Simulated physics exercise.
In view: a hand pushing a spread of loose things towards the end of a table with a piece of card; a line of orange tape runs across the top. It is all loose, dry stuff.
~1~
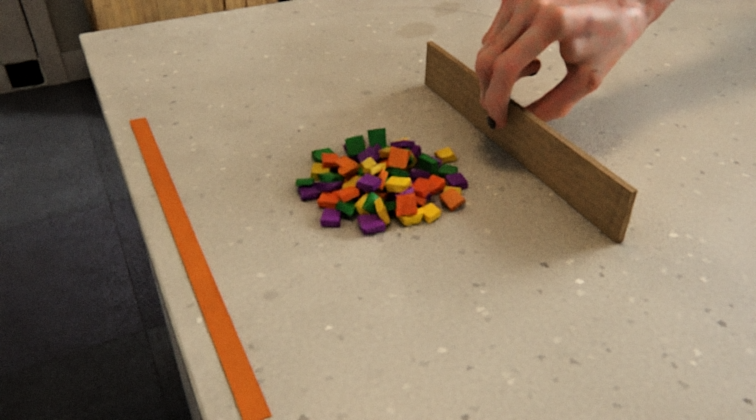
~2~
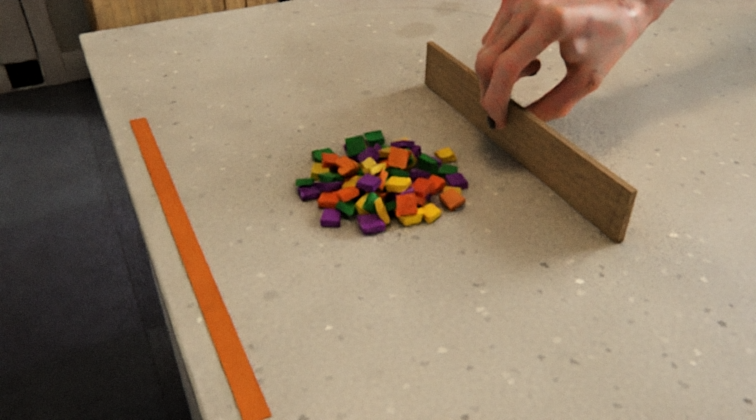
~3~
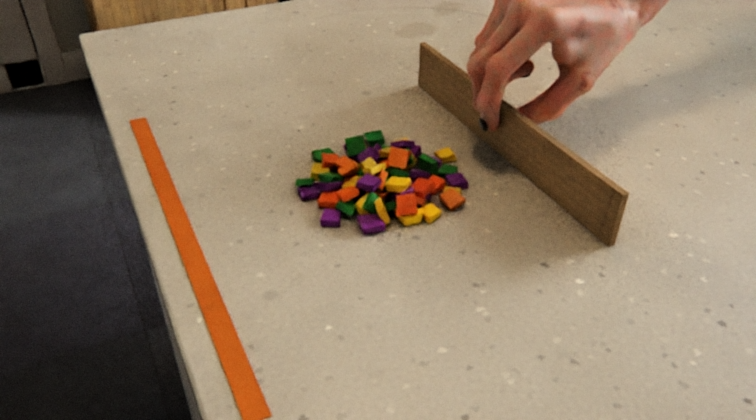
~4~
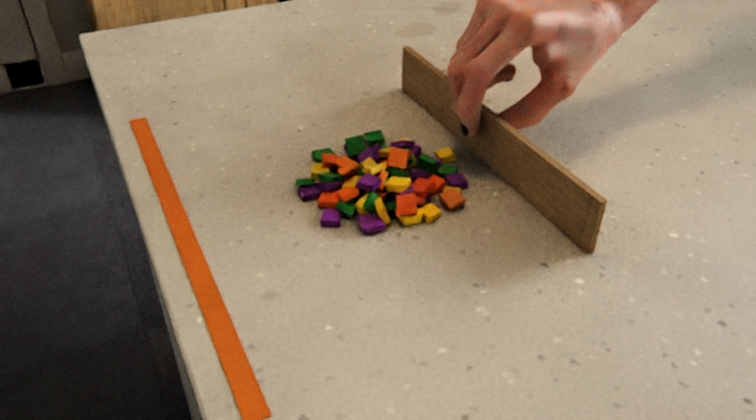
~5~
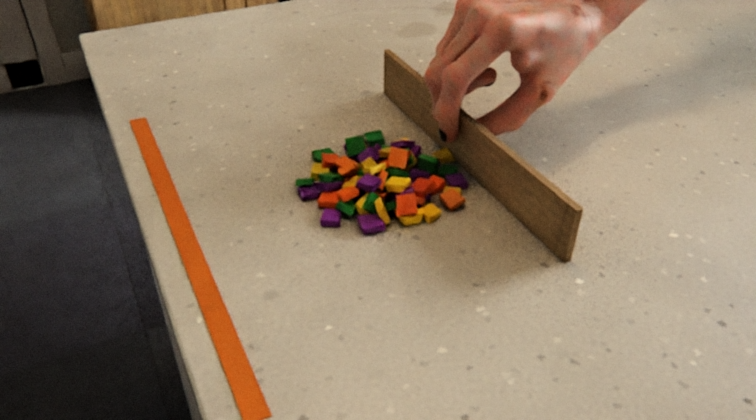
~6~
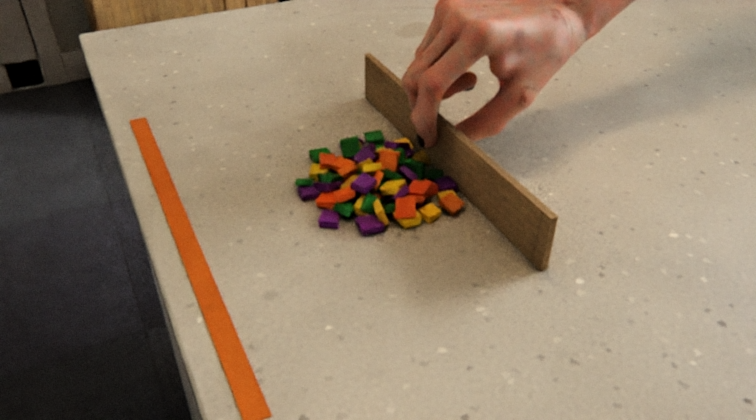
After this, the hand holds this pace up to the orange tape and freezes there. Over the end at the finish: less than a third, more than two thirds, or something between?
Lost: Over two thirds of the heap.
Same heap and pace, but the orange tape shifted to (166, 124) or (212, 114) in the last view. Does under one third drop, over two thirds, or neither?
First the middle third, then under a third.
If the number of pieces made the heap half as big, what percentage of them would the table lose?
It comes to 70 per cent or so.
Soon, piece of card still moving, near (309, 153); heap all on the table, its front near (186, 213).
A while on, piece of card stopped at the orange tape; heap most over the edge.
Finally, piece of card stopped at the orange tape; heap most over the edge.
